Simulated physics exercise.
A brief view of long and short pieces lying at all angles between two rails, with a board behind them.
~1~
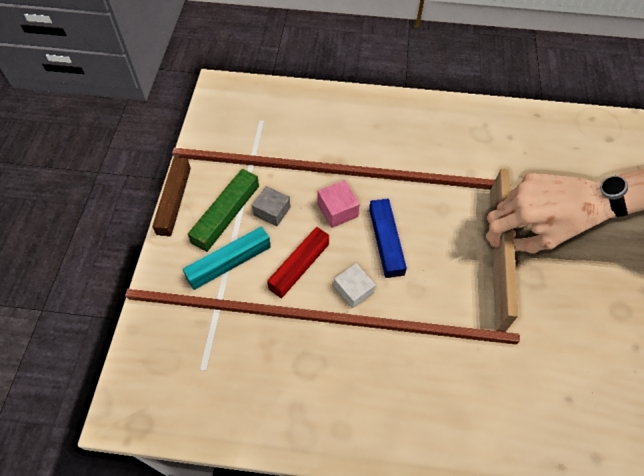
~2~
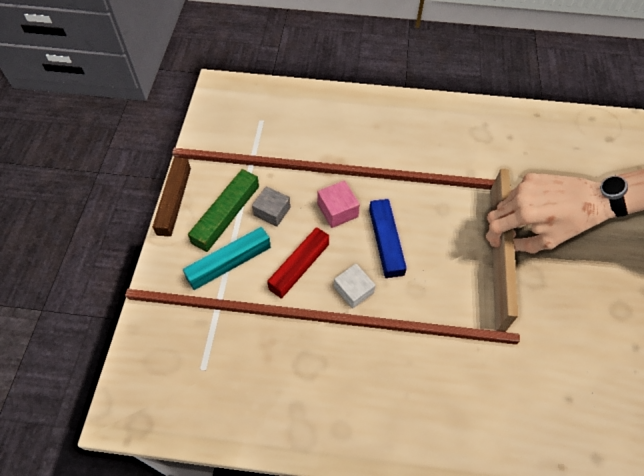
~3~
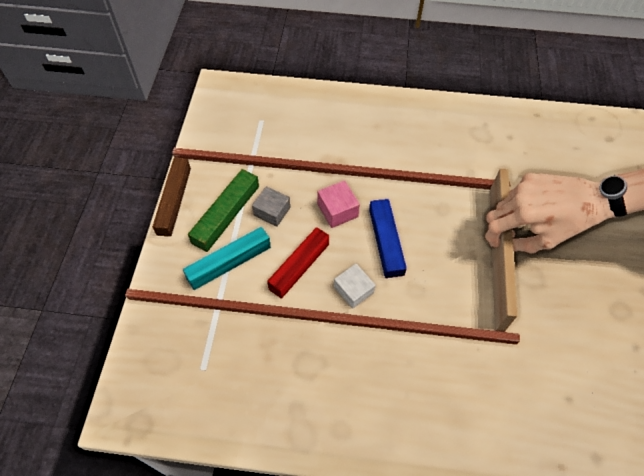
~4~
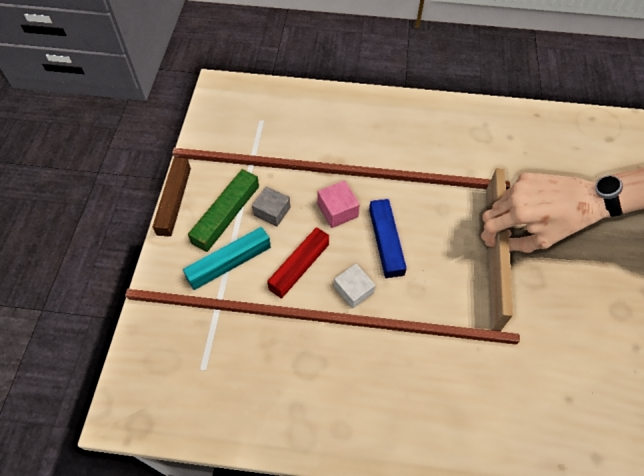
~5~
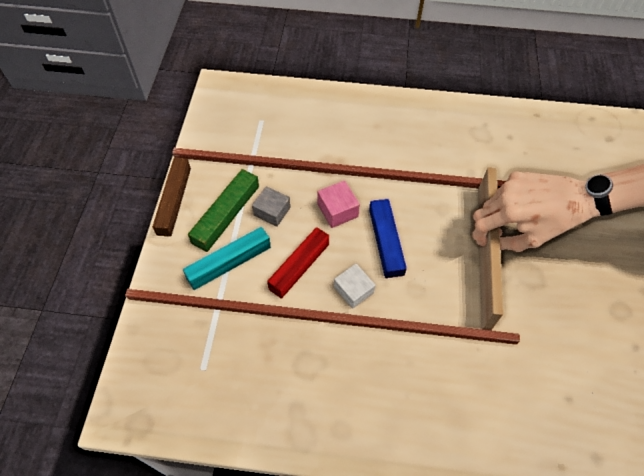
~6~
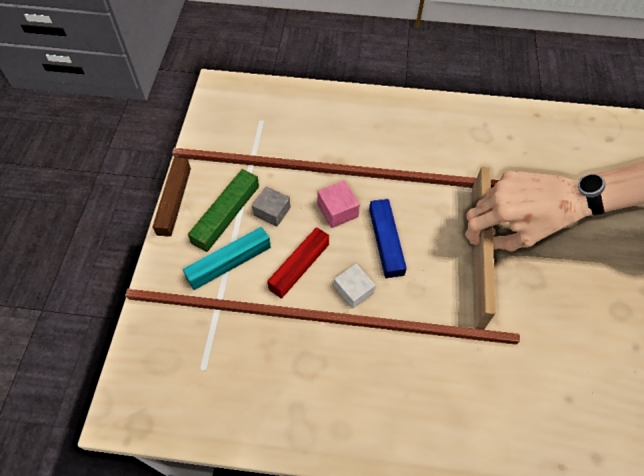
On a wooden tabletop, a hand wearing a watch slides an upright board slightly left between two rails, coloured blocks lying still.
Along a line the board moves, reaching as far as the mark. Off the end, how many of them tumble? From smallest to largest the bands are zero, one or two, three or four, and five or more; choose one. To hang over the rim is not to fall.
The right band is one or two.
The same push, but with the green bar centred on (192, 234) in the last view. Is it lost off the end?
Lab note: It does not drop.
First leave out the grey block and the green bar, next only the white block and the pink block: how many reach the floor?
In the first try 0, in the other 0.
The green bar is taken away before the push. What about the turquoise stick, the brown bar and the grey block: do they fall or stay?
I'd say the turquoise stick stays where it is, the brown bar ends up down, and the grey block stays where it is.
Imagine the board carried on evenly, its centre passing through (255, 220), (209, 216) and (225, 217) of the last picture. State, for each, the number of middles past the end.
Per position: 1 / 3 / 2.
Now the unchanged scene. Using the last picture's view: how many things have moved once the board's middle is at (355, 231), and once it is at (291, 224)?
By then 3, and later 7.
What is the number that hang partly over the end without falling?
Number: 0.
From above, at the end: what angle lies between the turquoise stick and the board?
Angle: Roughly 10 degrees.
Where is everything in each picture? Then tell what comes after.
The first picture shows brown bar (172, 196); green bar (225, 209); turquoise stick (228, 258); board (503, 247); tape (236, 229).
The second picture shows green bar (225, 209); red stick (299, 262).
The third picture shows turquoise stick (228, 258); board (502, 247).
The fourth picture shows brown bar (173, 196); white block (354, 286).
The fifth picture shows green bar (225, 209); blue stick (387, 238).
The sixth picture shows brown bar (173, 196); green bar (225, 209); turquoise stick (228, 258); board (483, 245); tape (236, 229).
A little later, none off yet; brown bar at rest near (173, 196); green bar at rest near (225, 209); turquoise stick at rest near (228, 258).
When it is over, the number that fall off is one or two; down, green bar and brown bar.
